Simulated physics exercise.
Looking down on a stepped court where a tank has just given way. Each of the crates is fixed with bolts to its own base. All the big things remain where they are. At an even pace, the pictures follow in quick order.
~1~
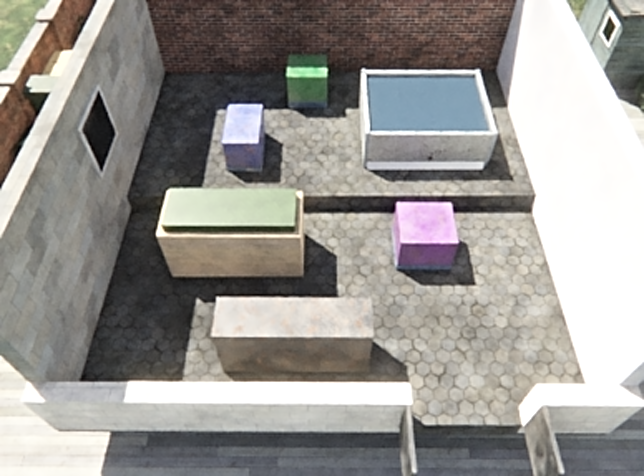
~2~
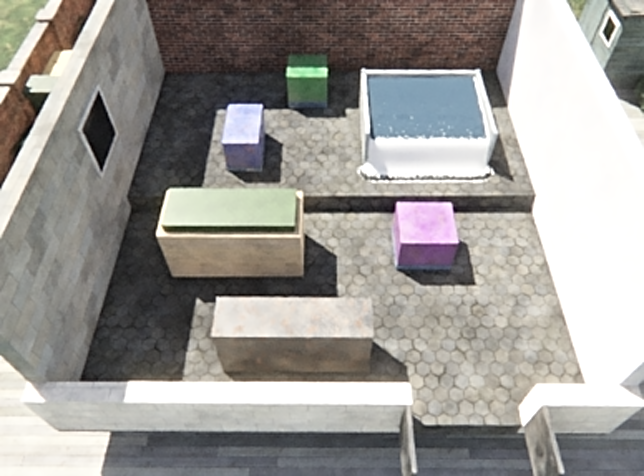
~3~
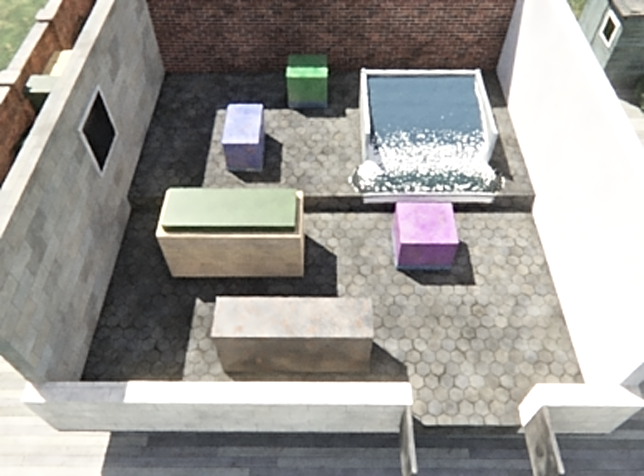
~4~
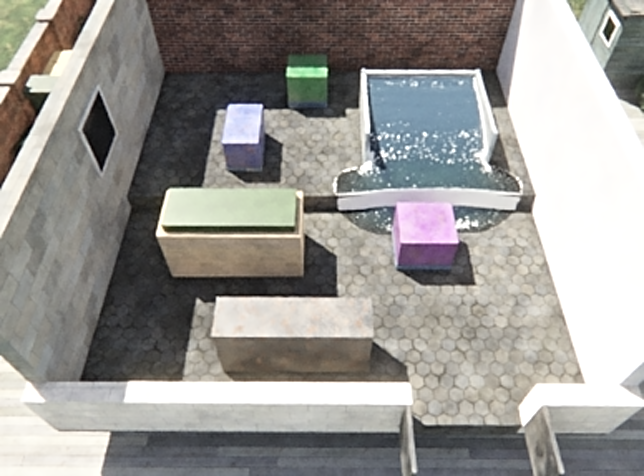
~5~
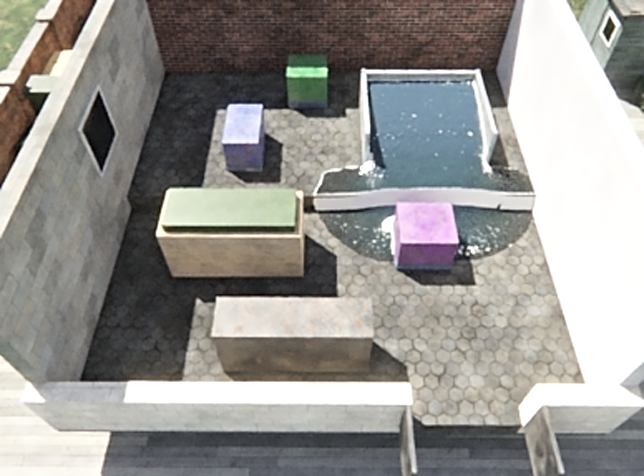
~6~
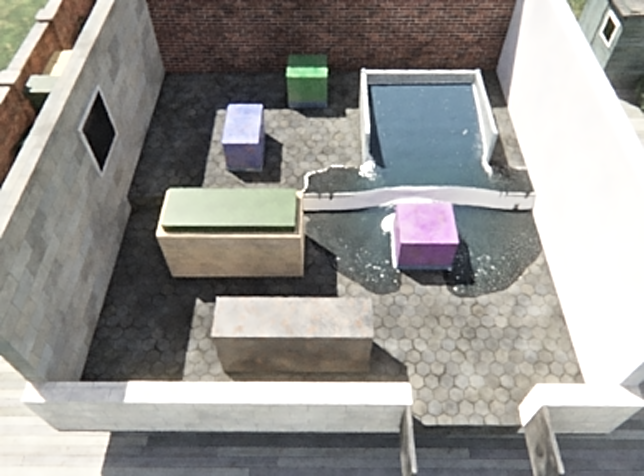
Water pours from the open tank, drops over the step and spreads around the pink block.
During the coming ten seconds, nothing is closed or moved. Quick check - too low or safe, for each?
Blue crate safe; green crate safe; purple crate too low.
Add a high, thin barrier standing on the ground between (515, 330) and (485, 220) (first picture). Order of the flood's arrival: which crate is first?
It's the purple crate.
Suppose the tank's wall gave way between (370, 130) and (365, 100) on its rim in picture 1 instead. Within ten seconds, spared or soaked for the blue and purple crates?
First the blue crate: It is hit; then the purple crate: It is left alone.
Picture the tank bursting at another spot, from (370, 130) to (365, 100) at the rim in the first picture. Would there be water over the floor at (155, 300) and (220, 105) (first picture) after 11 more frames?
I'd expect the first point to stay dry and the second point to be reached.
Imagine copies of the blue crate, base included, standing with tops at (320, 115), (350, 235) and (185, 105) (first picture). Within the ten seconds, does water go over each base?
Crate one avoids the flood; crate two is touched by the flood; crate three avoids the flood.
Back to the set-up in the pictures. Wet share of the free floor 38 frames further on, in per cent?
Around 55 percent.
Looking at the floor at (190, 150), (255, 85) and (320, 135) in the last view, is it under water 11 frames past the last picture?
In turn: Free of water, not flooded, clear.
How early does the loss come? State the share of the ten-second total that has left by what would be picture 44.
Around 65 % of the total, roughly.
A moment on, water covers 30 % of the floor; the blue crate not reached, the green crate not reached, the purple crate water round its plinth.
Next, water covers 40 % of the floor; the blue crate not reached, the green crate not reached, the purple crate water round its plinth.
Then, water covers 50 % of the floor; the blue crate not reached, the green crate not reached, the purple crate water round its plinth.
Later, water covers 55 % of the floor; the blue crate not reached, the green crate not reached, the purple crate water round its plinth.
In the end, water covers 55 % of the floor; the blue crate stayed above the water, the green crate stayed above the water, the purple crate was topped.
